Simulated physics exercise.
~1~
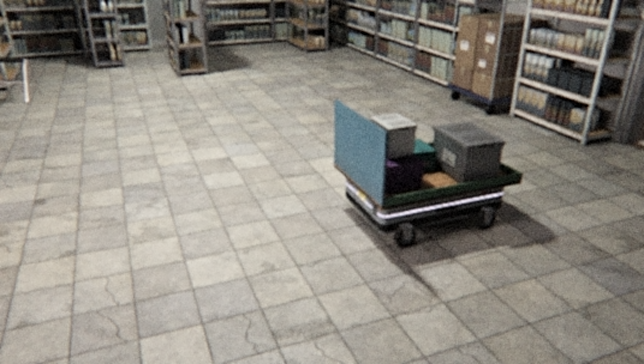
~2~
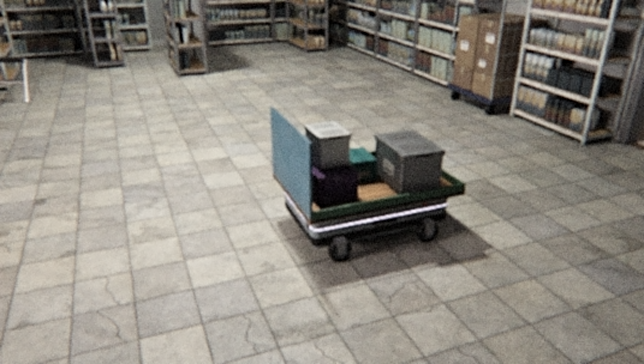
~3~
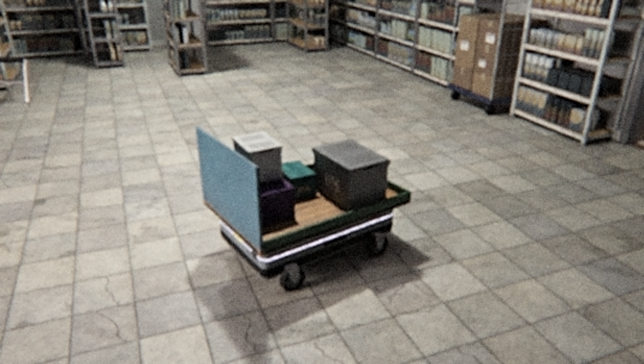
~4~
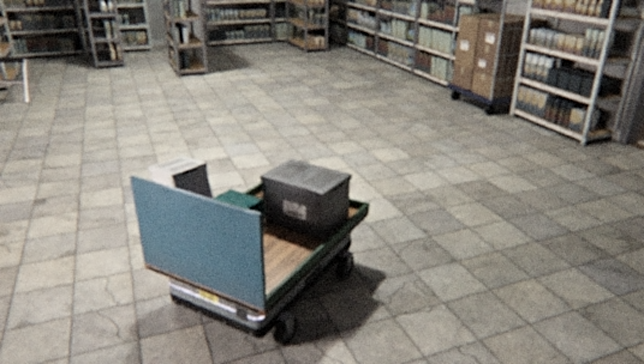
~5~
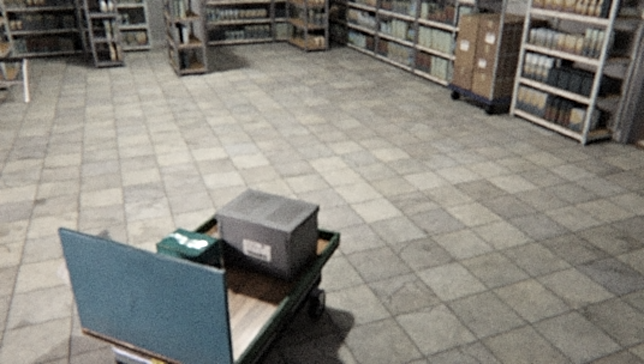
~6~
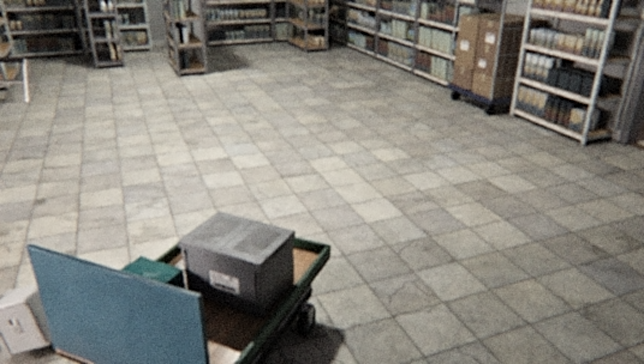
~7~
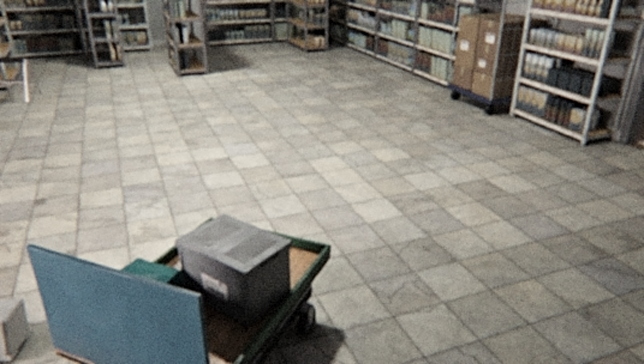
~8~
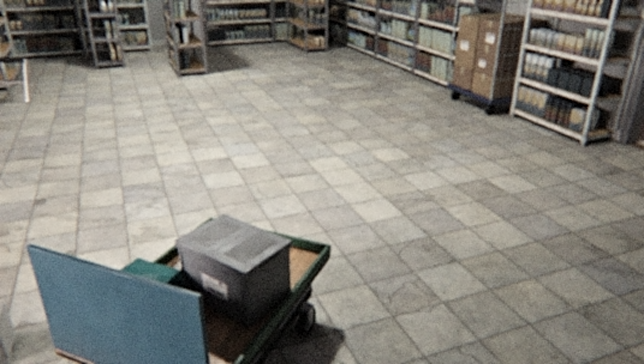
A low flatbed cart with a tall blue board at its front rolls leftward across a grey tiled floor, seen from above in a storeroom lined with stocked shelves and stacked cardboard boxes. It carries a large grey tote, a smaller white tote, a turquoise parcel and a dark purple box. The cart curves toward the viewer, and the purple box disappears behind the board. The white tote goes over the side and tumbles across the floor toward the lower left edge. The cart stops at the lower left, the grey tote and turquoise parcel still aboard, the white tote almost out of view.
